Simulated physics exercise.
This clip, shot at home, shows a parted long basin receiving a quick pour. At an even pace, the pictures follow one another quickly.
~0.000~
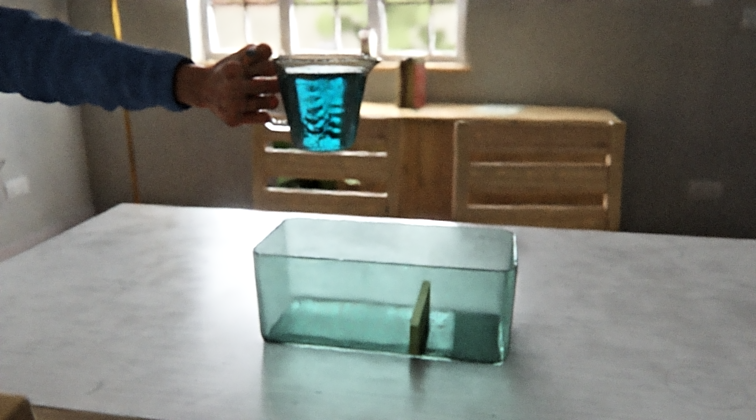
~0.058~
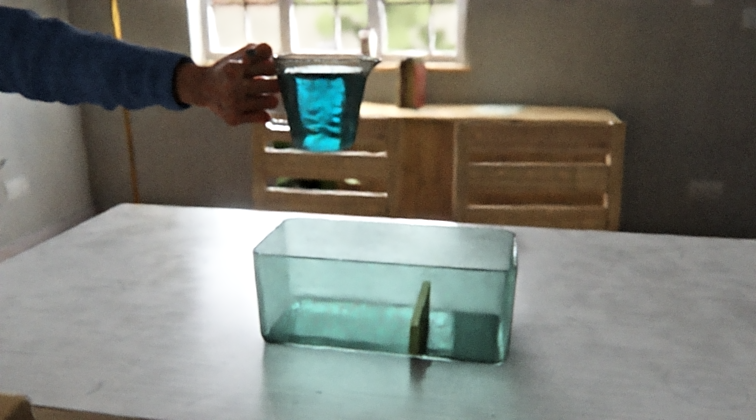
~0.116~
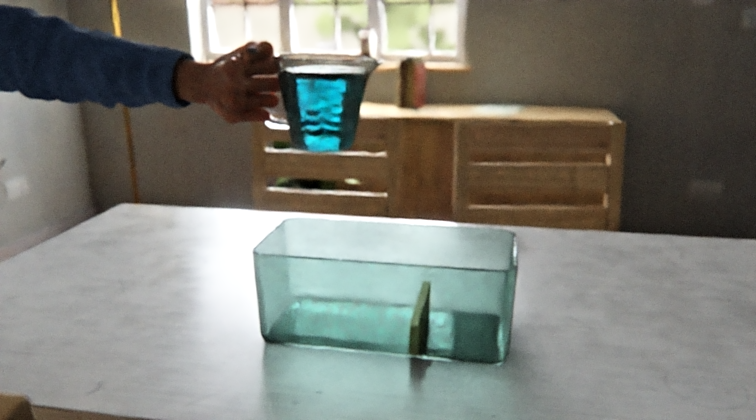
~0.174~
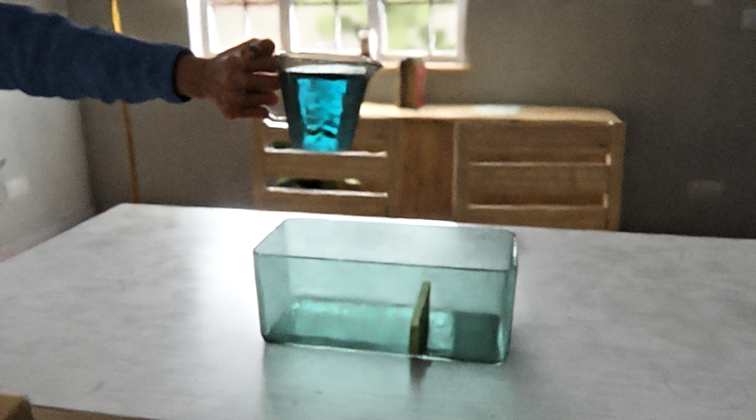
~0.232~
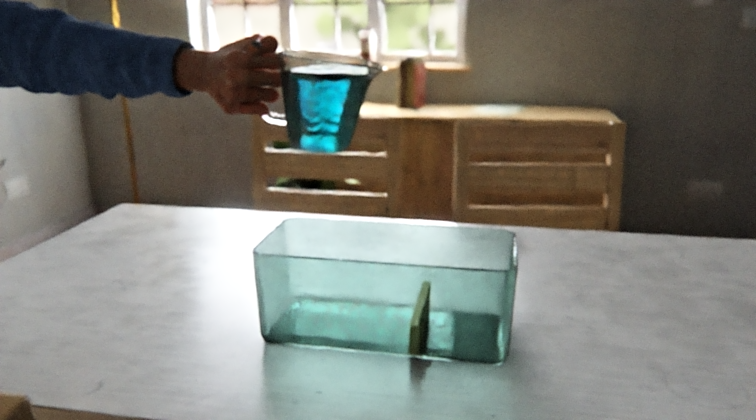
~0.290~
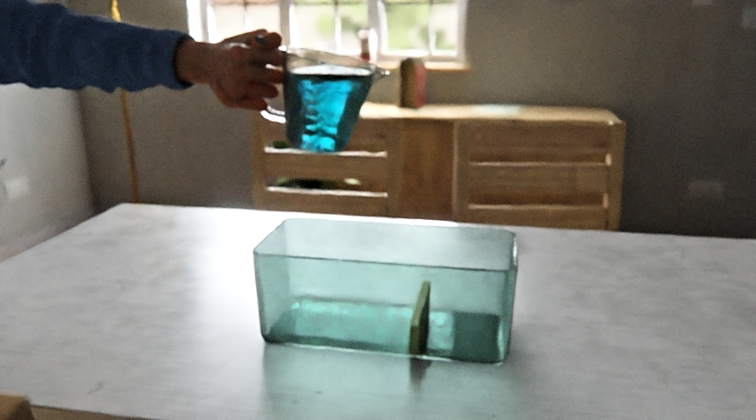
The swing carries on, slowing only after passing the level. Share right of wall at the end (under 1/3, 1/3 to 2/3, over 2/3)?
High range.
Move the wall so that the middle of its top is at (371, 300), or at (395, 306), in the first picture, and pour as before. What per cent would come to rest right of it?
Roughly 95 % and 90 %.
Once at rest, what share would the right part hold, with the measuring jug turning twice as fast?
Roughly 55 per cent ends up there.
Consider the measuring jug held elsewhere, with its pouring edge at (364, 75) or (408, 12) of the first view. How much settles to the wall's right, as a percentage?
Estimate, in order: 45 and 70 per cent.
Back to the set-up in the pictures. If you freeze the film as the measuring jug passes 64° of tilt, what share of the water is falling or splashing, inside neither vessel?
It comes to around 20 per cent.
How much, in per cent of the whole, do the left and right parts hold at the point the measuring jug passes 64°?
About 0 % left and about 10 % right.
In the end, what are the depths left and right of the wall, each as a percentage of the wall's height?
Once it is still, the left part shows 10 per cent and the right part 70.
A moment on, the measuring jug is tipped part way and 68 per cent is still to pour, 0 is left of the wall and 9 right of it.
Next, the measuring jug is tipped on its side and 12 per cent is still to pour, 6 is left of the wall and 65 right of it.
Then the measuring jug is tipped right over and 0 per cent is still to pour, 23 is left of the wall and 75 right of it.
Later the measuring jug is tipped right over and 0 per cent is still to pour, 23 is left of the wall and 75 right of it.
Finally, 23 per cent lies left of the wall, 75 right of it and 1 outside.
